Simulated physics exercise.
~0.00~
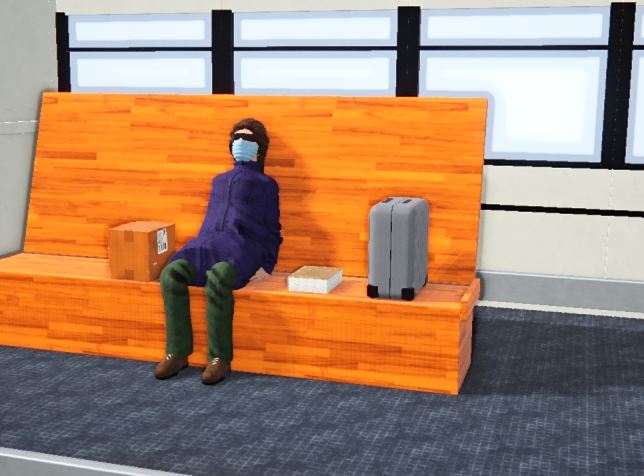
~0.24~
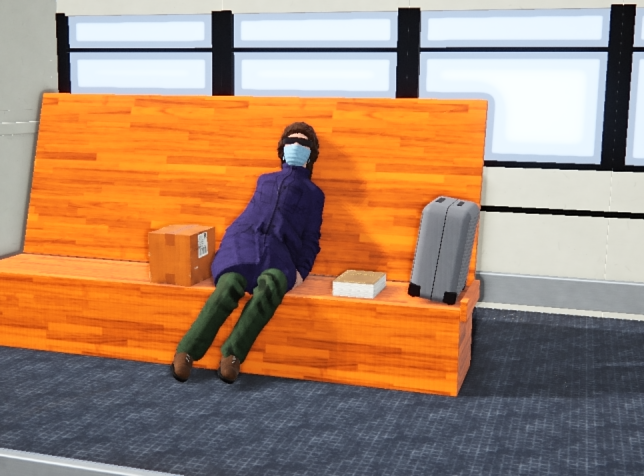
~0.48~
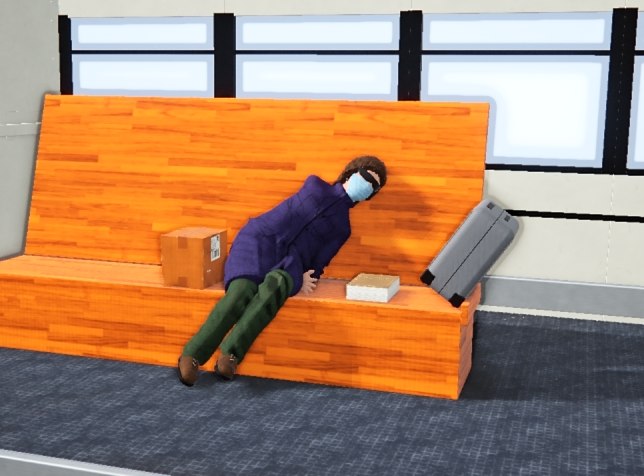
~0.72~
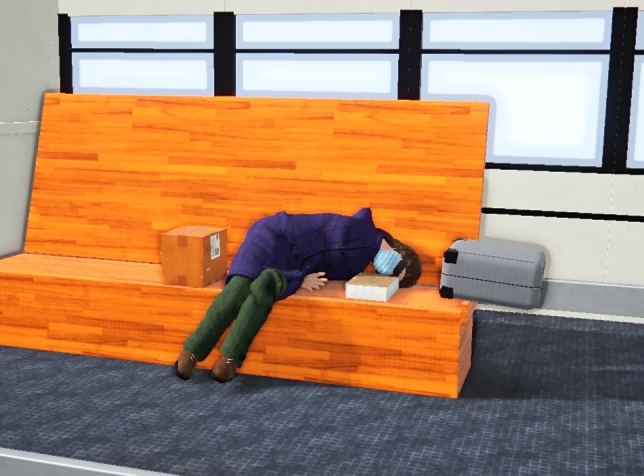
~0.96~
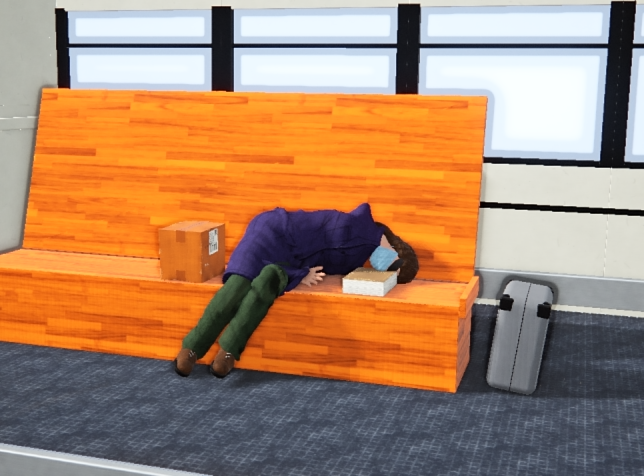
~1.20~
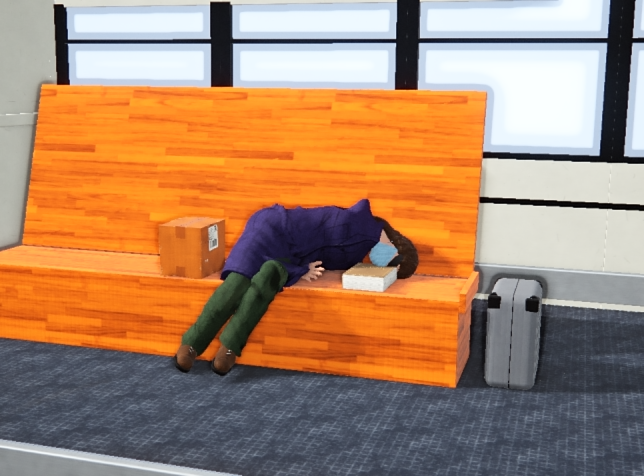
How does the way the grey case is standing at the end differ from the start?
At the start the grey case is upright on the bench, with its dark corner pieces at the bottom. At the end it is upside down on the floor, with those corner pieces at the top.
A grey case stands upright near the right end of an orange wooden bench below a row of windows, seen from the front in a slightly swaying view. Left of it are a flat, pale-topped item, a masked passenger in a purple coat and green trousers, and an orange-brown box. All of them slide right, and the case leans outward. The passenger slumps sideways, head coming down by the flat item, while the case tips over the bench end. The case drops to the dark floor and ends upside down beside the bench, the others staying on the seat.
